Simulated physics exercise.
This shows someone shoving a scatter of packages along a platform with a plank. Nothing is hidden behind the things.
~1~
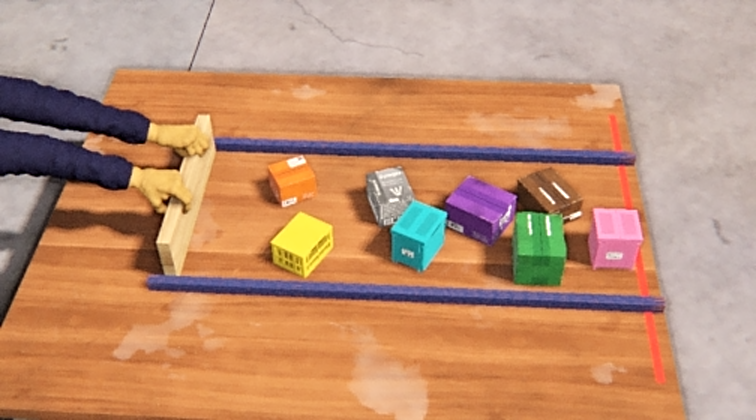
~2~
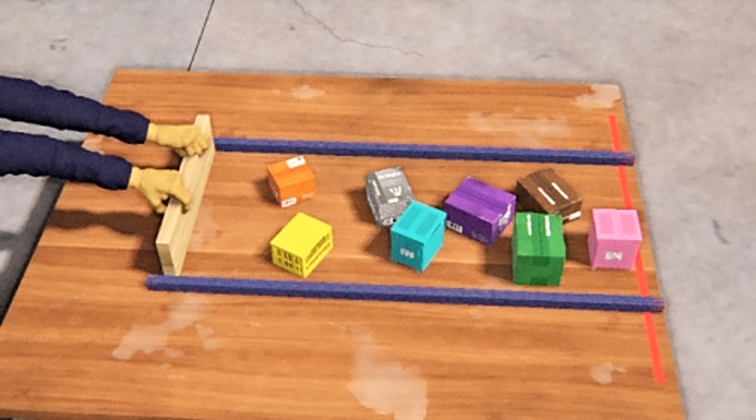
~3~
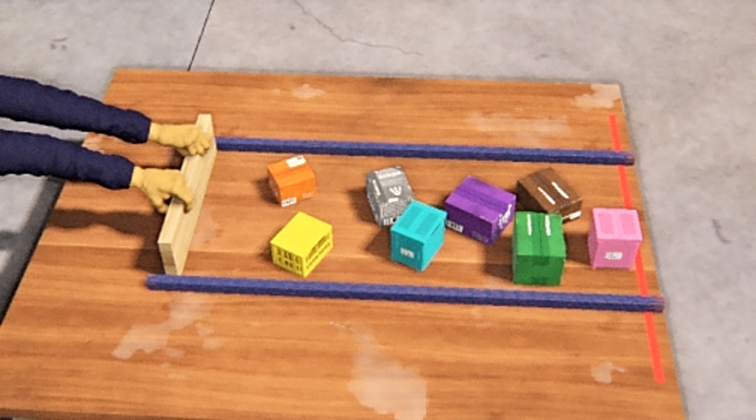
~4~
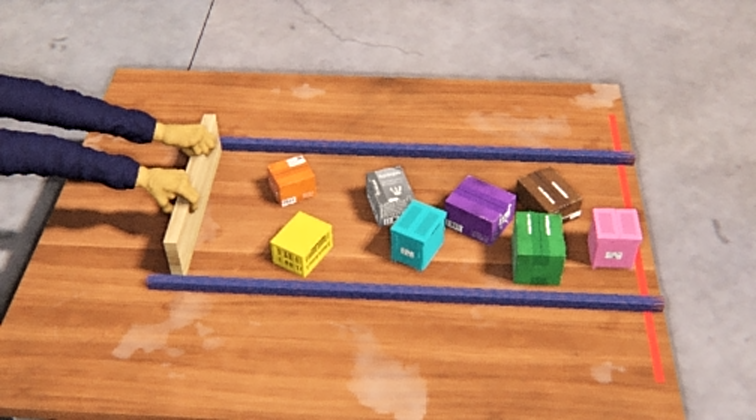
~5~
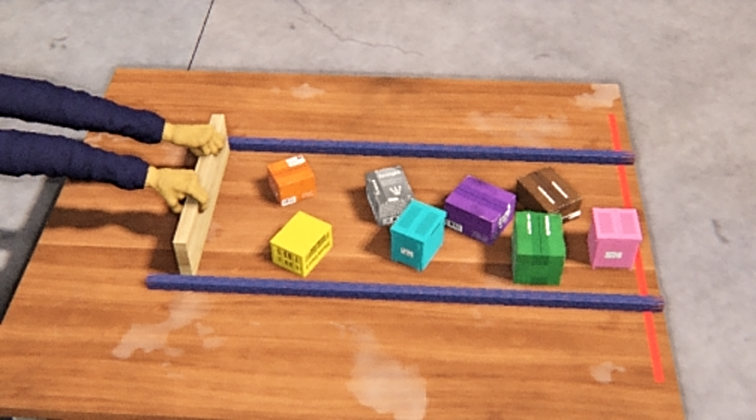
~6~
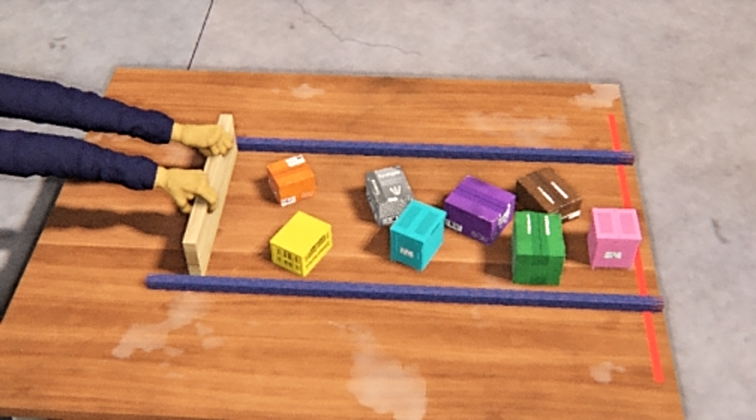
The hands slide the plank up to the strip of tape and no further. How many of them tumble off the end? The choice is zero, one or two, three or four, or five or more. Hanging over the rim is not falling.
Here the number that fall off is five or more.
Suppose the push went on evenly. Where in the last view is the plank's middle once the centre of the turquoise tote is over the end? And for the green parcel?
Its middle is around (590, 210) and around (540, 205).
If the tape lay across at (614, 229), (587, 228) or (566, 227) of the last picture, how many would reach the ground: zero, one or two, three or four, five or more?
The falls would be more than four; five or more; either three or four.
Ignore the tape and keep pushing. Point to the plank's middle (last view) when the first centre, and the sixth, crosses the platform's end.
Its middle is around (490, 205) and later (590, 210).
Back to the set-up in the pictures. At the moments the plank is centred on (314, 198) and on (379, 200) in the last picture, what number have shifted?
At the one place 2, at the other 5.
Soon after, none off yet; pink tote at rest near (613, 239); brown parcel at rest near (548, 198); green parcel at rest near (537, 248).
Then, none off yet; pink tote moved a little near (627, 241); brown parcel moved a little near (572, 191); green parcel moved about its own width near (578, 258).
Further on, one off so far; pink tote falling near (681, 332); brown parcel moved about its own width near (613, 179); green parcel moved well along near (670, 272).
At rest, the number that fall off is five or more; fallen, orange parcel, yellow crate, grey box, turquoise tote, purple parcel, green parcel, brown parcel and pink tote.
